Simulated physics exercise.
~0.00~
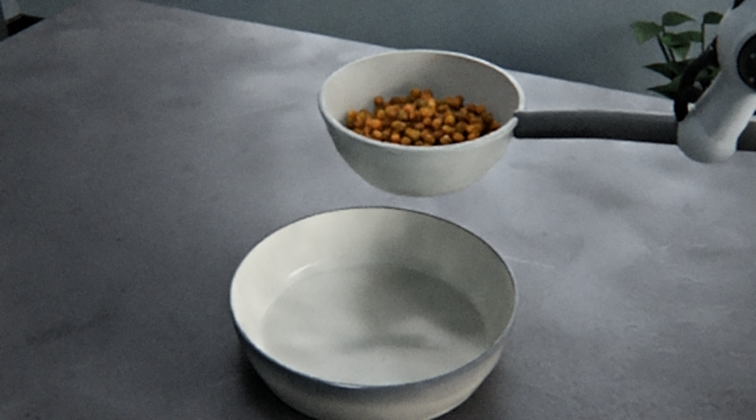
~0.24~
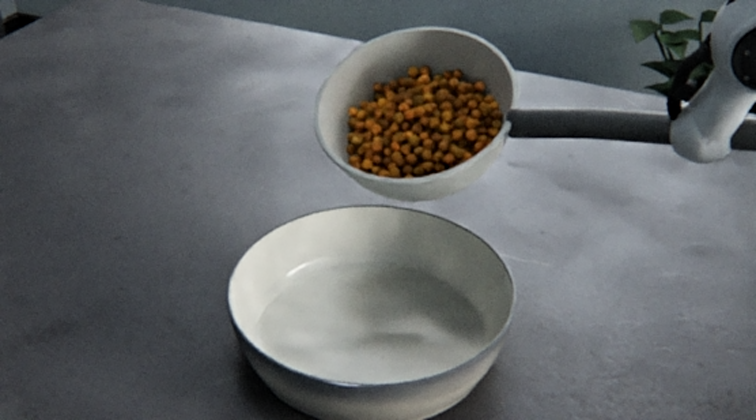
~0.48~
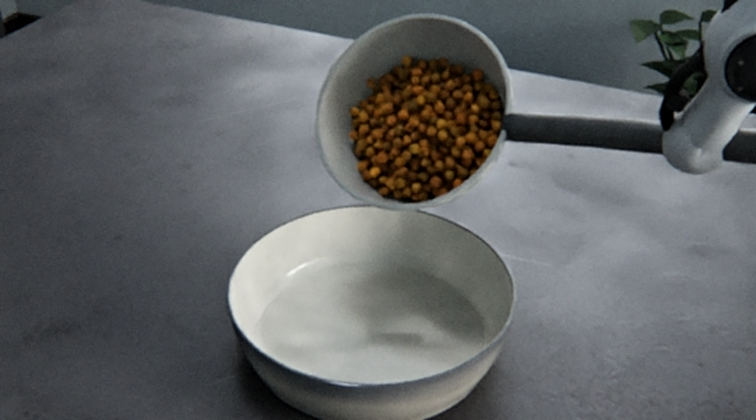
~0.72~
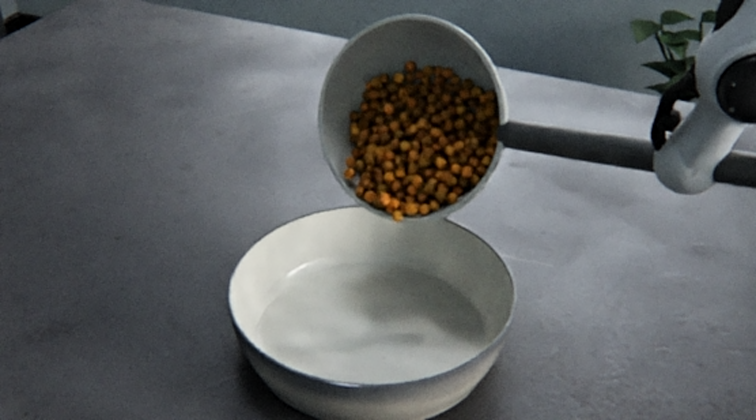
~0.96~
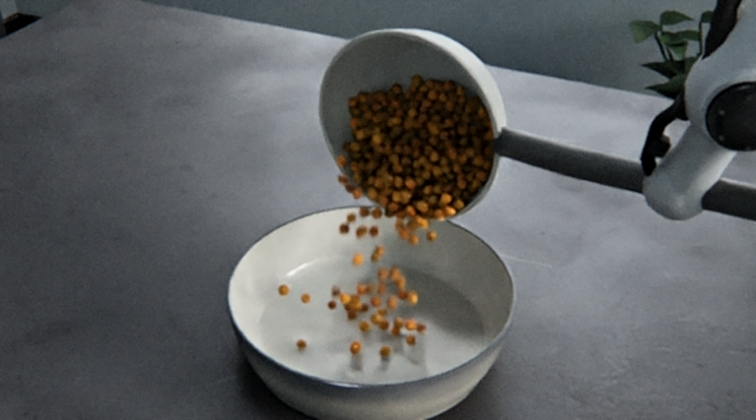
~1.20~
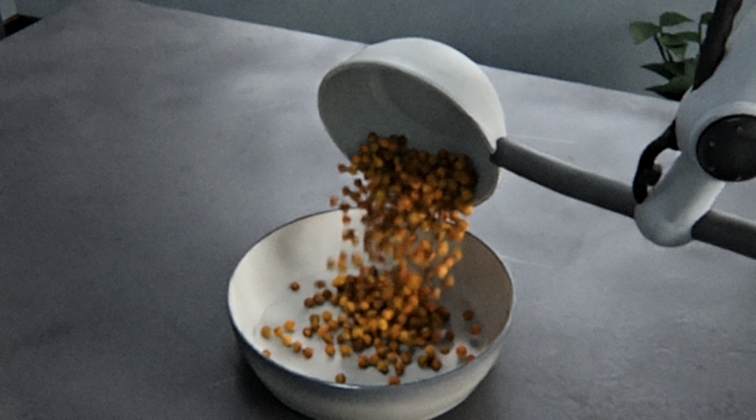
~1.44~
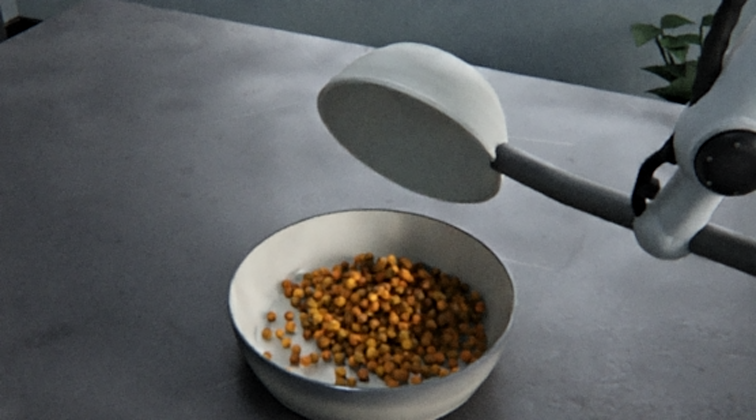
A white ladle full of small orange-brown pieces was tilted by a robotic arm over a pale, empty pan, slowly at first, until the pieces tumbled out in a thick stream and settled in a loose heap beneath the overturned, emptied ladle.
